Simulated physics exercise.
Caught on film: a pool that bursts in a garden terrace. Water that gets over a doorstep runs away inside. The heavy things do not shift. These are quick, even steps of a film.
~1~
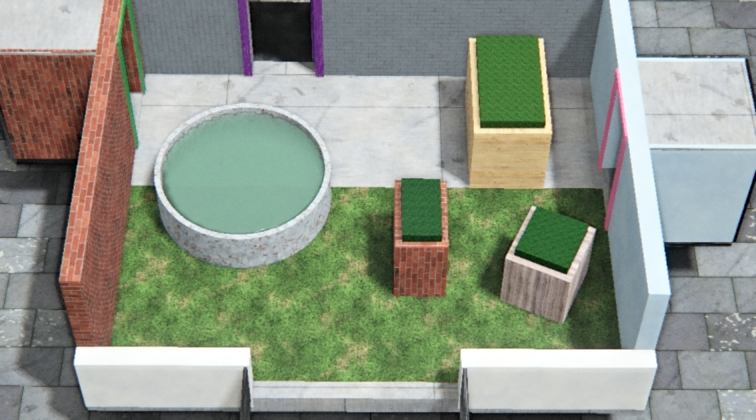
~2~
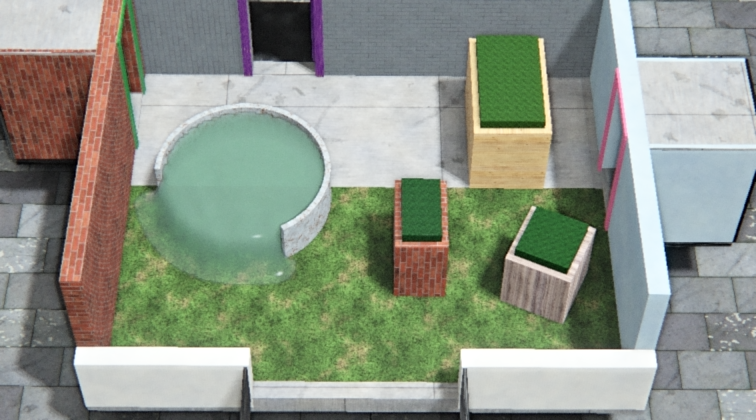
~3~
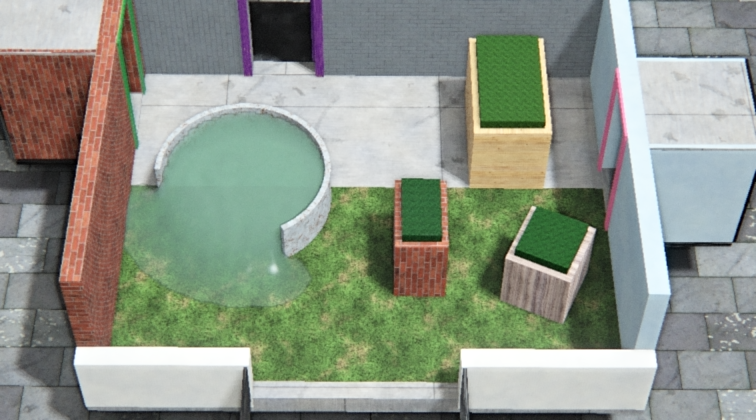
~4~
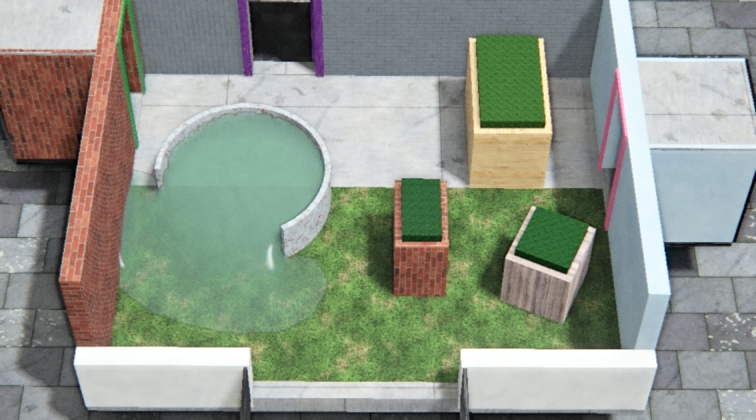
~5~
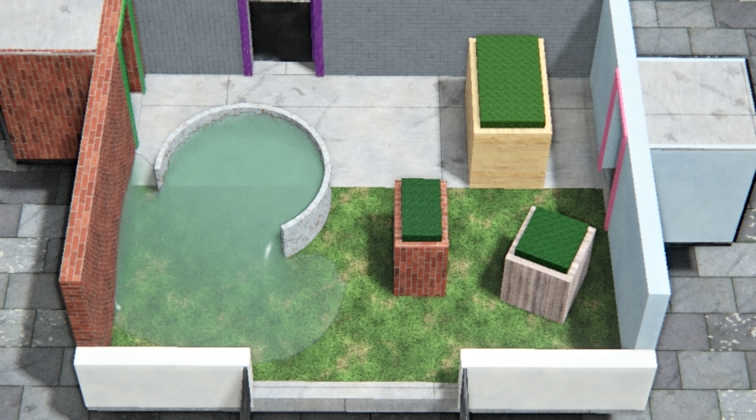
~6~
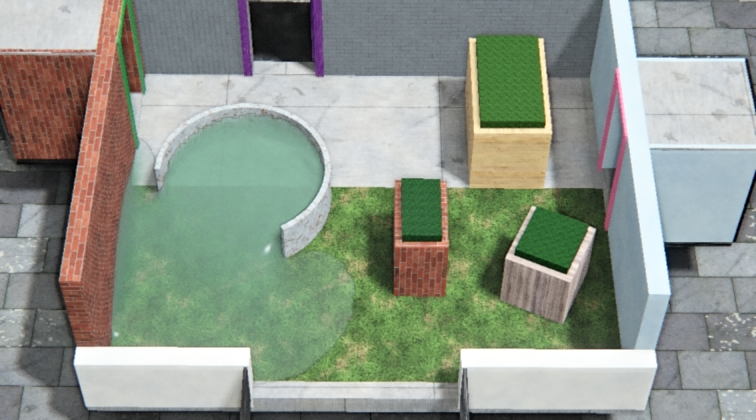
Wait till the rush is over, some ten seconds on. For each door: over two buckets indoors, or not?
The green door holds within the limit; the purple door holds within the limit; the pink door holds within the limit.
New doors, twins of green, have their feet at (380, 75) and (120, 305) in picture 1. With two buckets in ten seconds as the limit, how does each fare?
In that order: Holds, lets more in.
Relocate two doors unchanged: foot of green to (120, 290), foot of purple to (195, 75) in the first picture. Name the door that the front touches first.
I say the door marked green.
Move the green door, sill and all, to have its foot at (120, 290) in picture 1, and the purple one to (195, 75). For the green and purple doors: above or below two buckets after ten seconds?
One by one: Green floods, purple lets more in.
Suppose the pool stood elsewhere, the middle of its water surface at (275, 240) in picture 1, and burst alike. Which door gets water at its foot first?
First comes the one in green.
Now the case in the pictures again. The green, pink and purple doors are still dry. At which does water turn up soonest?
The one in green.
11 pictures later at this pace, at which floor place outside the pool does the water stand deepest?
Close to (110, 354).
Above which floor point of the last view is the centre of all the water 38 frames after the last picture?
Roughly at (299, 244).
A moment on, water covers 30 % of the floor; the green door wet at the sill, nothing in, the purple door not reached, the pink door not reached.
Next, water covers 35 % of the floor; the green door wet at the sill, nothing in, the purple door not reached, the pink door not reached.
Then, water covers 45 % of the floor; the green door wet at the sill, nothing in, the purple door wet at the sill, nothing in, the pink door not reached.
Later, water covers 80 % of the floor; the green door under two buckets in, the purple door wet at the sill, nothing in, the pink door not reached.
In the end, water covers 95 % of the floor; the green door under two buckets in, the purple door under two buckets in, the pink door wet at the sill, nothing in.
